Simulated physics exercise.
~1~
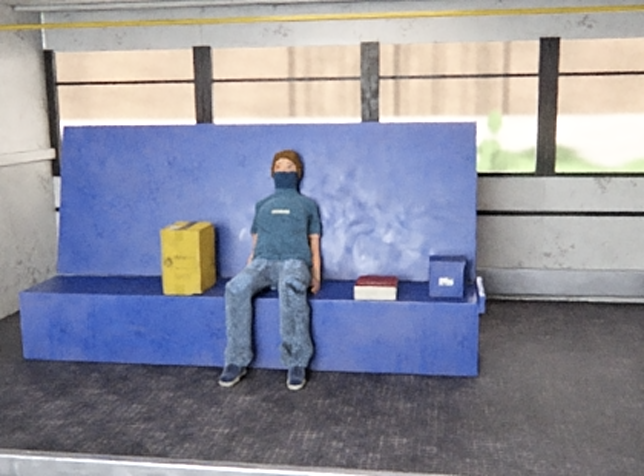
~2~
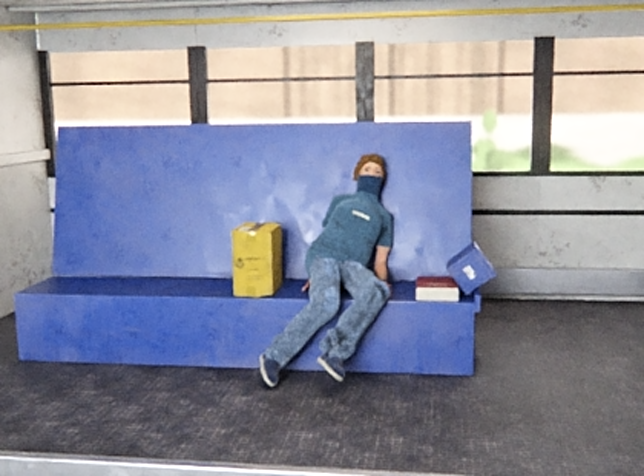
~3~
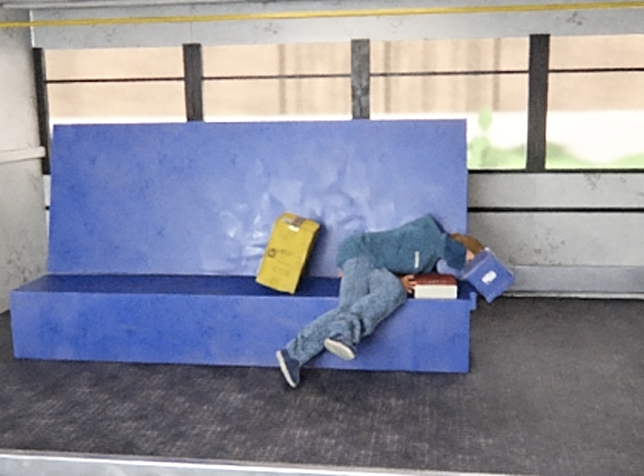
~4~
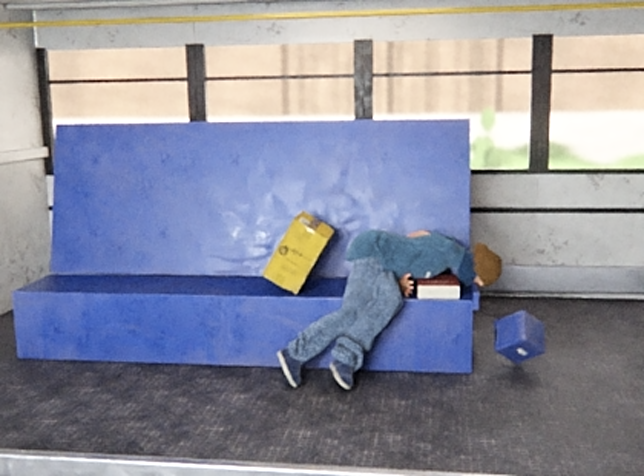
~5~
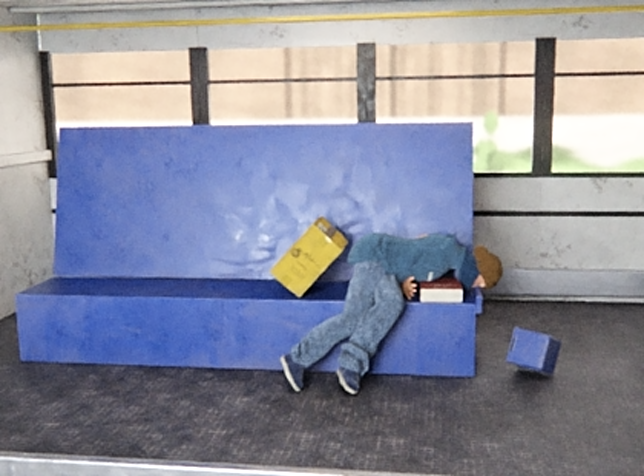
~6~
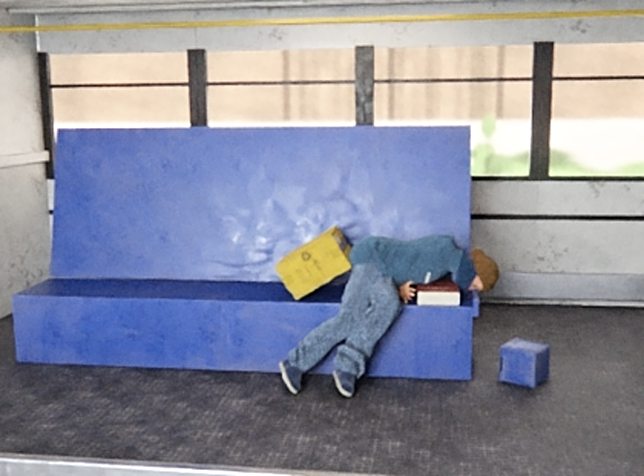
In this clip, a masked passenger on a long blue seat slides right with a yellow pack, a red folder and a blue tub, then topples sideways over the folder. The tub drops off the right end onto the floor, while the pack ends leaning against the slumped passenger.
